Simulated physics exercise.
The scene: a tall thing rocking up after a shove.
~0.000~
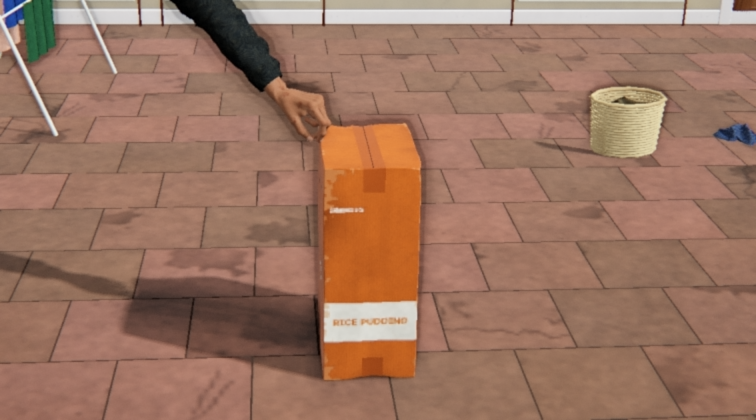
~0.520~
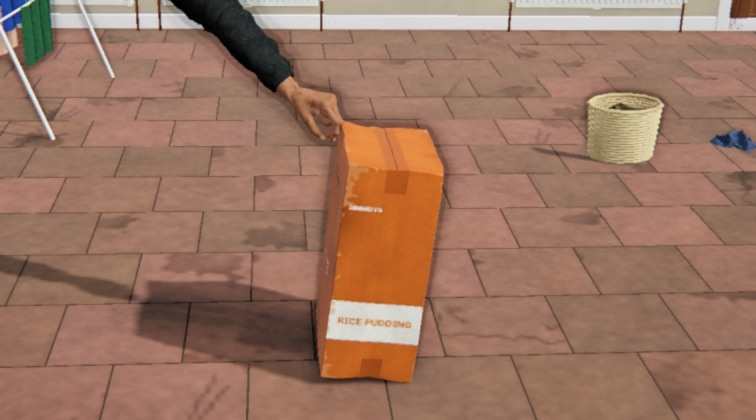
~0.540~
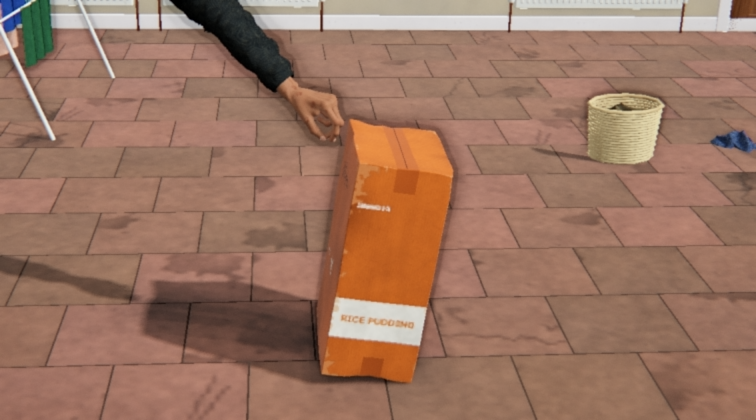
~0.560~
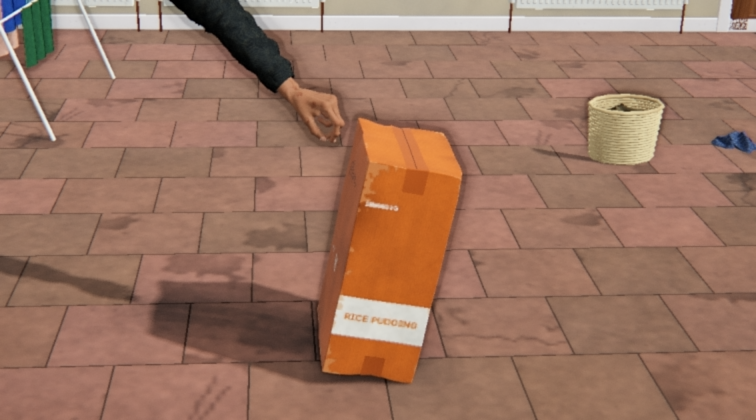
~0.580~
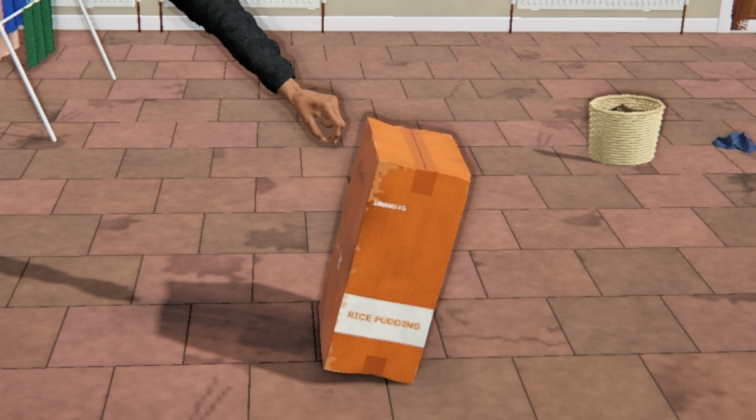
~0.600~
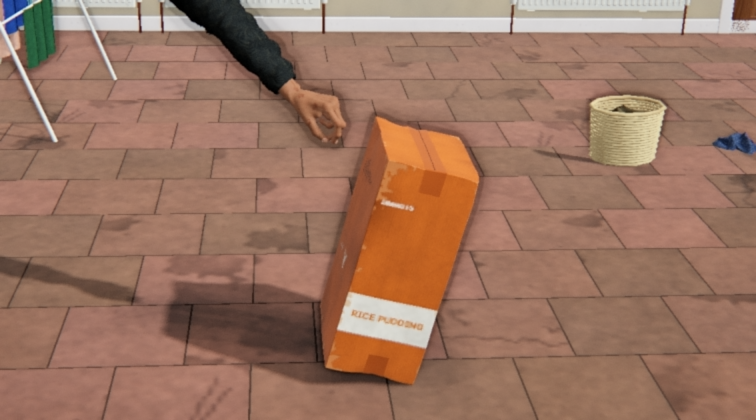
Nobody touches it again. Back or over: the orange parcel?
The orange parcel goes down on its side.
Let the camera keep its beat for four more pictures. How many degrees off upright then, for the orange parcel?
About 20°.
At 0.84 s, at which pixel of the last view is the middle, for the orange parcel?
Near (439, 251).
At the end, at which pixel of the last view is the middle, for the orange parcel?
Near (516, 312).
By 0.84 s, orange parcel 36° off upright near (439, 251).
By 1.00 s, orange parcel 60° off upright near (481, 269).
When it is over (1.6 s), the orange parcel topples, near (516, 312).
